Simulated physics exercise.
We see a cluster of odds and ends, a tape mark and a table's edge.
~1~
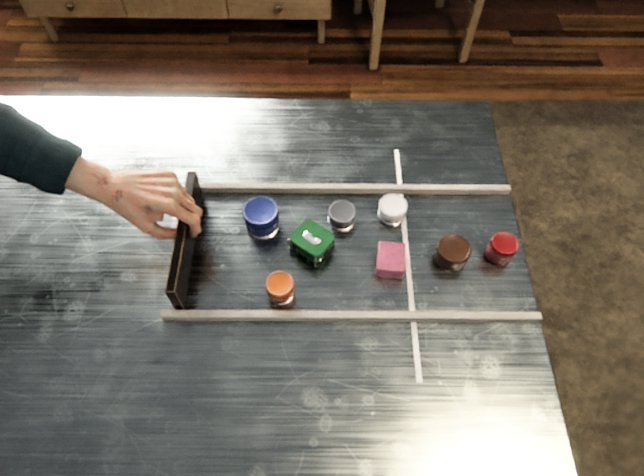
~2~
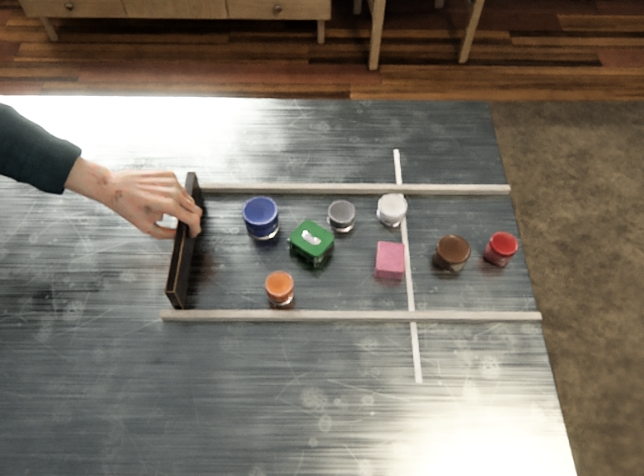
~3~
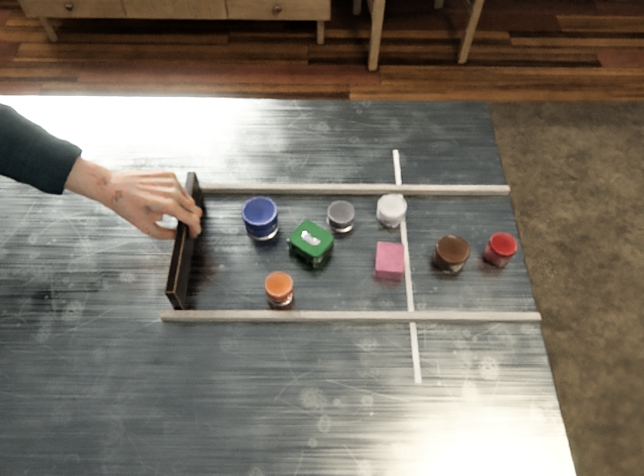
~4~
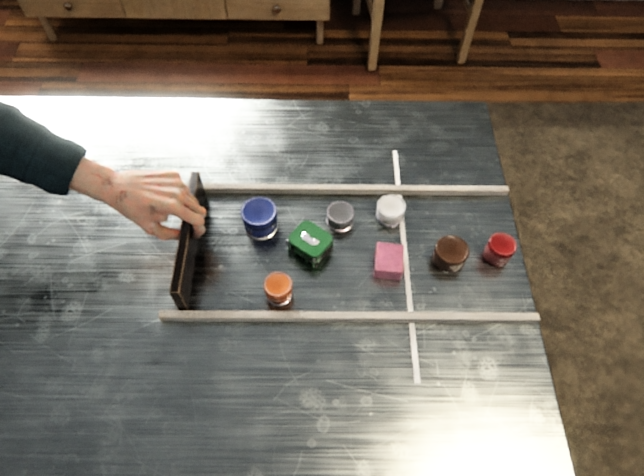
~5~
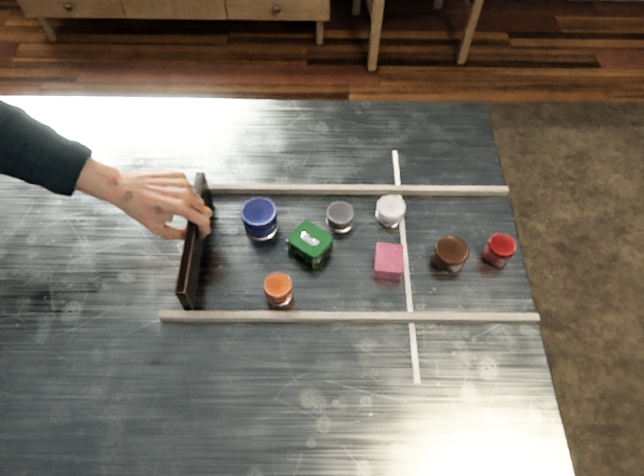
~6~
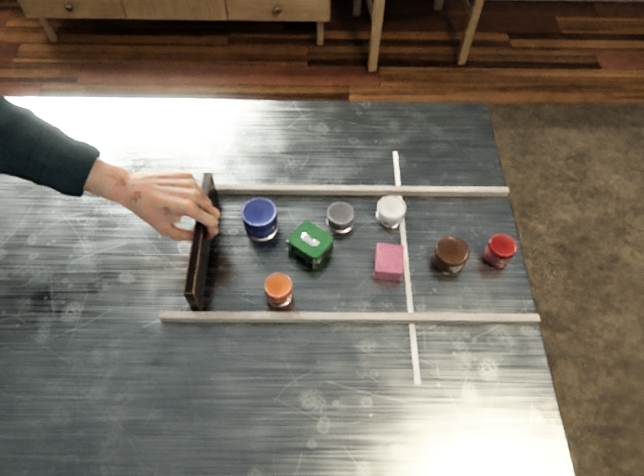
A dark board, gripped at its top end by a hand reaching in from the left, stays almost still between two pale rails, then slides slightly to the right. The blue, green, orange, grey, white, pink, brown and red items stay in place, still clear of the board, around the tape mark.
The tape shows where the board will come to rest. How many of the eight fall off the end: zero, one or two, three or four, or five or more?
In the end the number that fall off is zero.
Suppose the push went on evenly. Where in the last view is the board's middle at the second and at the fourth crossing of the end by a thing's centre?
About (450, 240), then (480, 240).
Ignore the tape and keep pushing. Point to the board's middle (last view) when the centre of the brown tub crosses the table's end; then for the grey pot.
About (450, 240), and (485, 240) for the other.
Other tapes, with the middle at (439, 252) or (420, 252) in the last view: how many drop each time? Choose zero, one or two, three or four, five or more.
The falls would be either one or two; none at all.
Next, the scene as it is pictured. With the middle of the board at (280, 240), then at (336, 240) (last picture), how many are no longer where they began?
3 and 5.
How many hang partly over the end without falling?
Overhanging: 0.
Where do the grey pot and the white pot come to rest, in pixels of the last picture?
The grey pot stops around (445, 212); the white pot around (470, 203).
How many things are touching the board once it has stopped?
The number is 3.
A little later, none off yet; red tub at rest near (500, 251); brown tub at rest near (450, 255); white pot at rest near (391, 212).
Next, none off yet; red tub at rest near (500, 251); brown tub at rest near (450, 255); white pot shifted about its own width near (412, 208).
When it is over, the number that fall off is zero.
